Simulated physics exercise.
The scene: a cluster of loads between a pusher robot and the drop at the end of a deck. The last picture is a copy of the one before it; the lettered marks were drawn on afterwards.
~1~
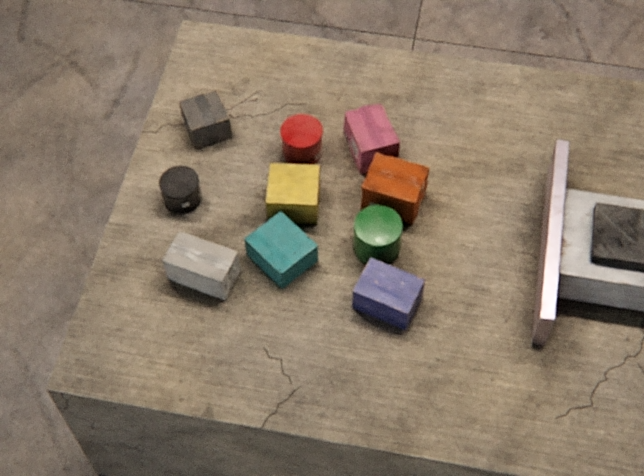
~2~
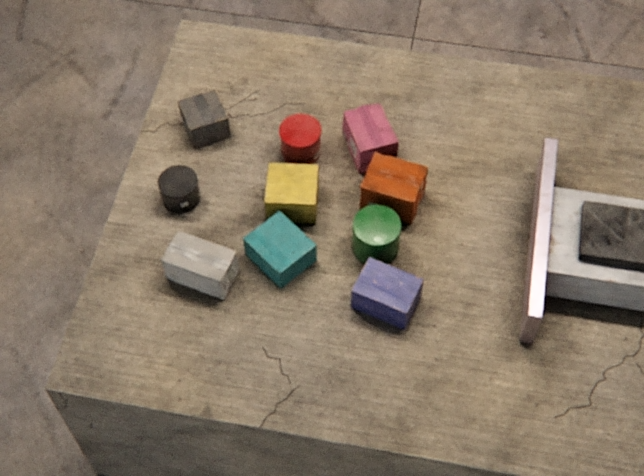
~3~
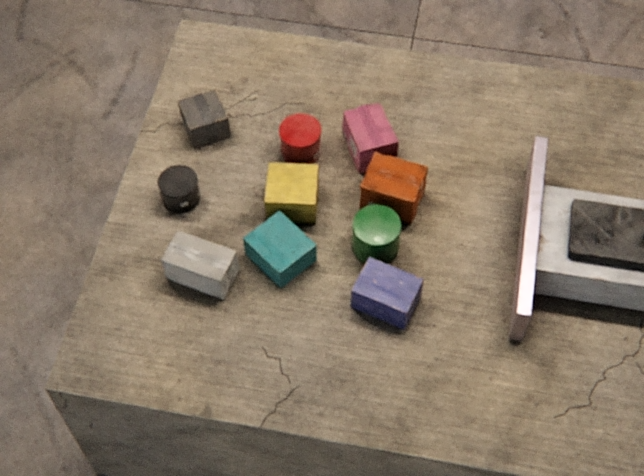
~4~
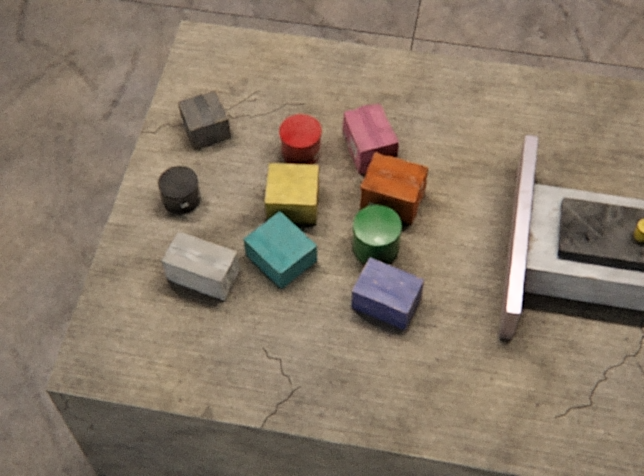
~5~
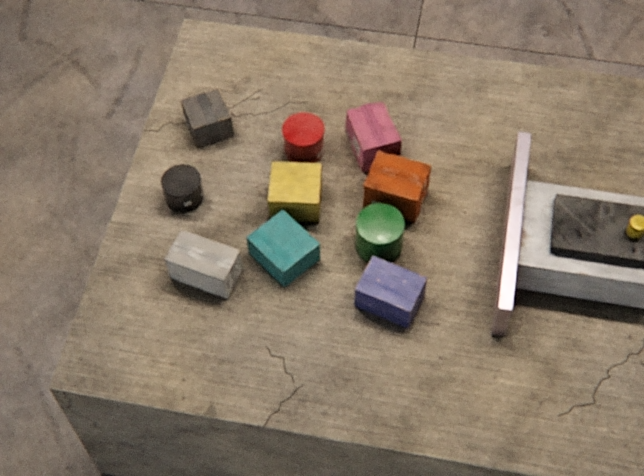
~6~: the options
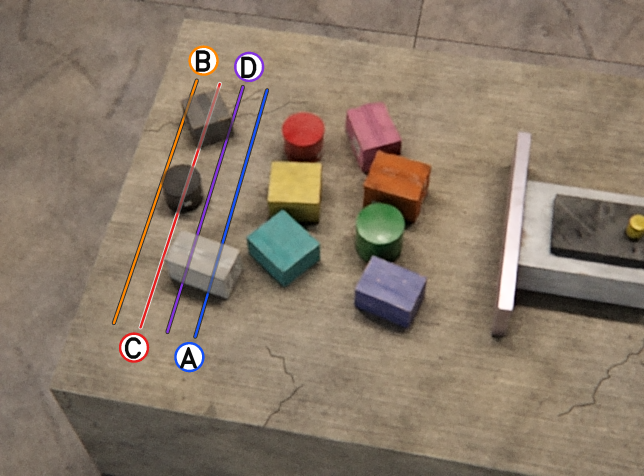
A pale machine with a flat upright plate at its front sits at the right of a worn, cracked wooden deck, seen from above at an angle. To its left stand a red pail, a green canister, and yellow, turquoise, orange, pink, blue, white and grey blocks, plus a small black cylinder. The machine slides slowly left, plate first, while the loads stay put and the view shifts very slightly.
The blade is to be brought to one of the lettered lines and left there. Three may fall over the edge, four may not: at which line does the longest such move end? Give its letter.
It can go as far as D.
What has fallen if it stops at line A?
It is the black pail.
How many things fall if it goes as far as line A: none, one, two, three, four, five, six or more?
One.
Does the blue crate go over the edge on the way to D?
No.
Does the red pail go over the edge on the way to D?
No.
On the marked copy, A at (234, 204); B at (159, 192); C at (183, 196); D at (208, 200).
Following D. Soon after the start, robot (478, 210); blue crate (352, 289); green canister (368, 232).
Later, robot (365, 193); black pail (165, 187); grey box (200, 116).
In the end, robot (280, 181); black pail over the edge; grey box over the edge; two fallen.
As for the rest, A is within the limit but short; B drops six; C drops five.
